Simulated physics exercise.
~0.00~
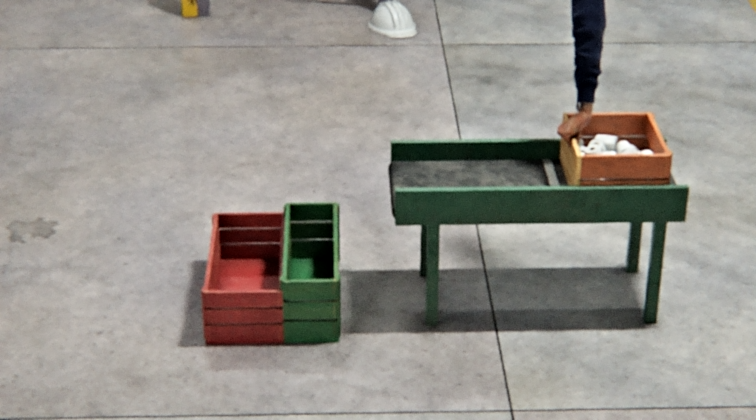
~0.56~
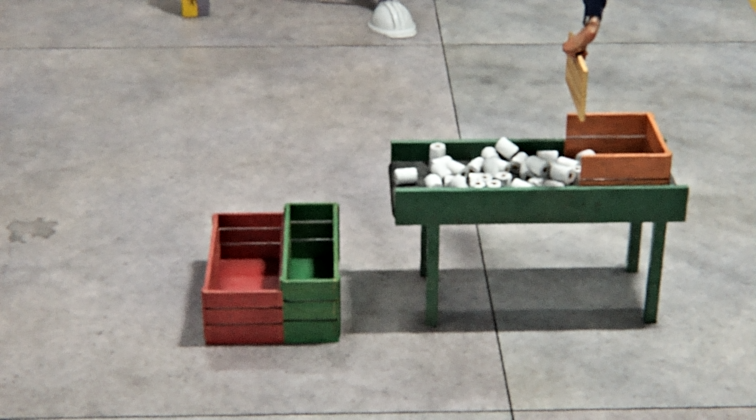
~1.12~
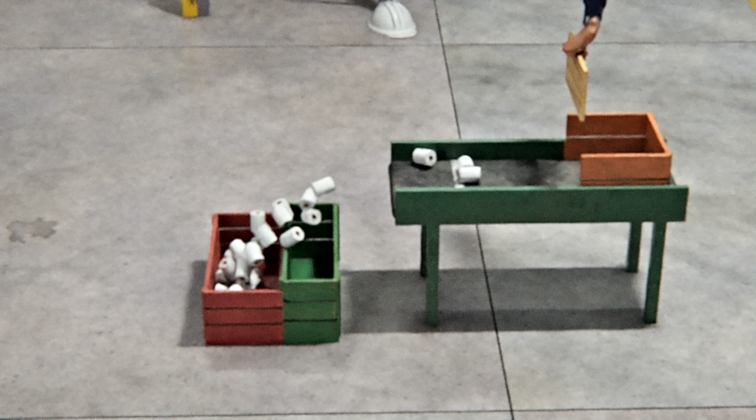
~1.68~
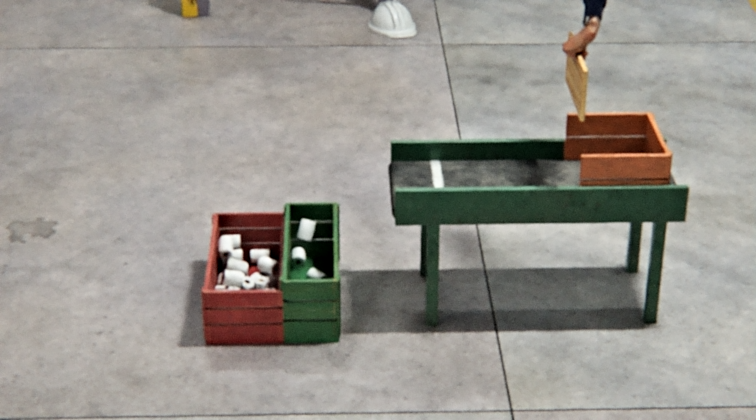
White paper rolls sit in an orange pen at the right end of a dark belt on a green stand, seen from a raised, still viewpoint over a grey concrete floor. On the floor to the left stand a red tub and, nearer the belt, a green box, with a white helmet at the top. A hand lifts the pen's wooden gate, and the rolls spread leftward along the belt. They tumble off its left end, most dropping into the red tub. Finally the belt is bare except for its white stripe, with most rolls in the red tub and a few in the green box.
